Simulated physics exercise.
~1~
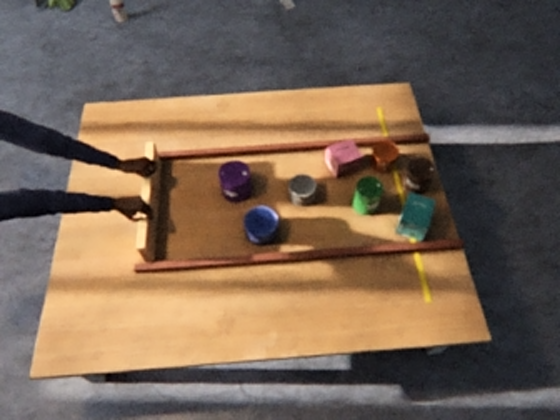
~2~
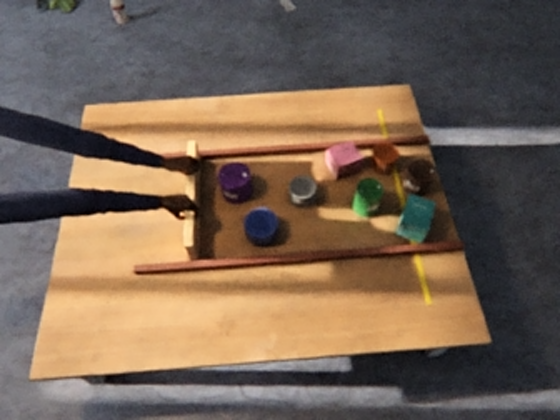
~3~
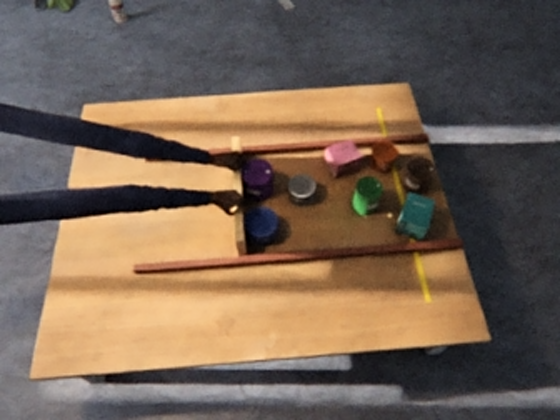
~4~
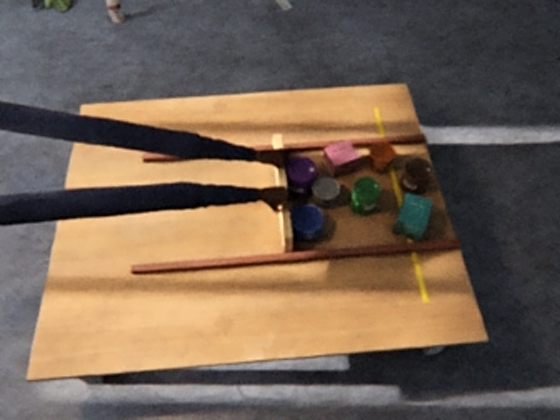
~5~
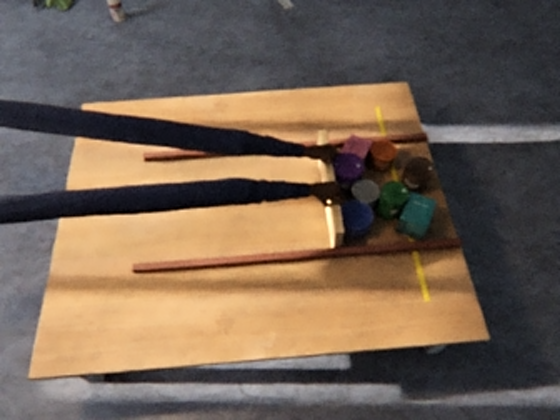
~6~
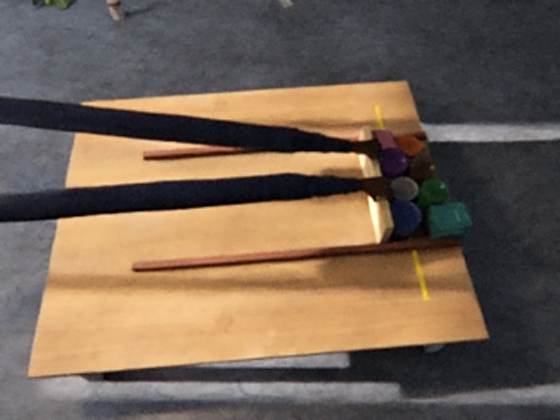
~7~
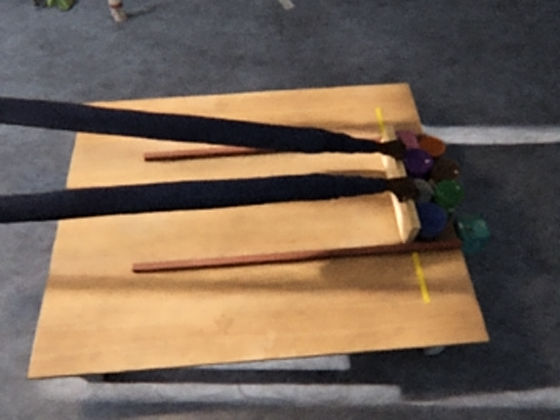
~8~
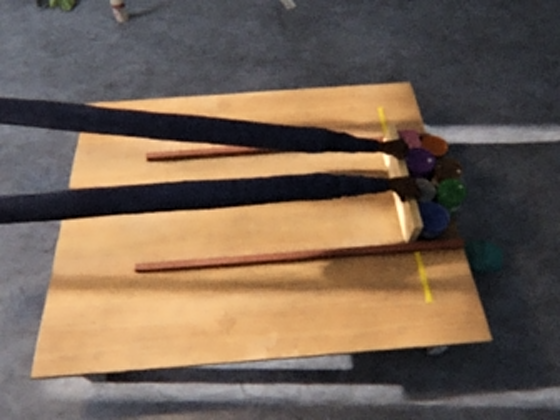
On a wooden table set on a grey floor, two dark arms pushed a plank rightward between two rails, bunching a group of colourful containers together until it stopped near the yellow tape, and the turquoise box dropped off the right edge.
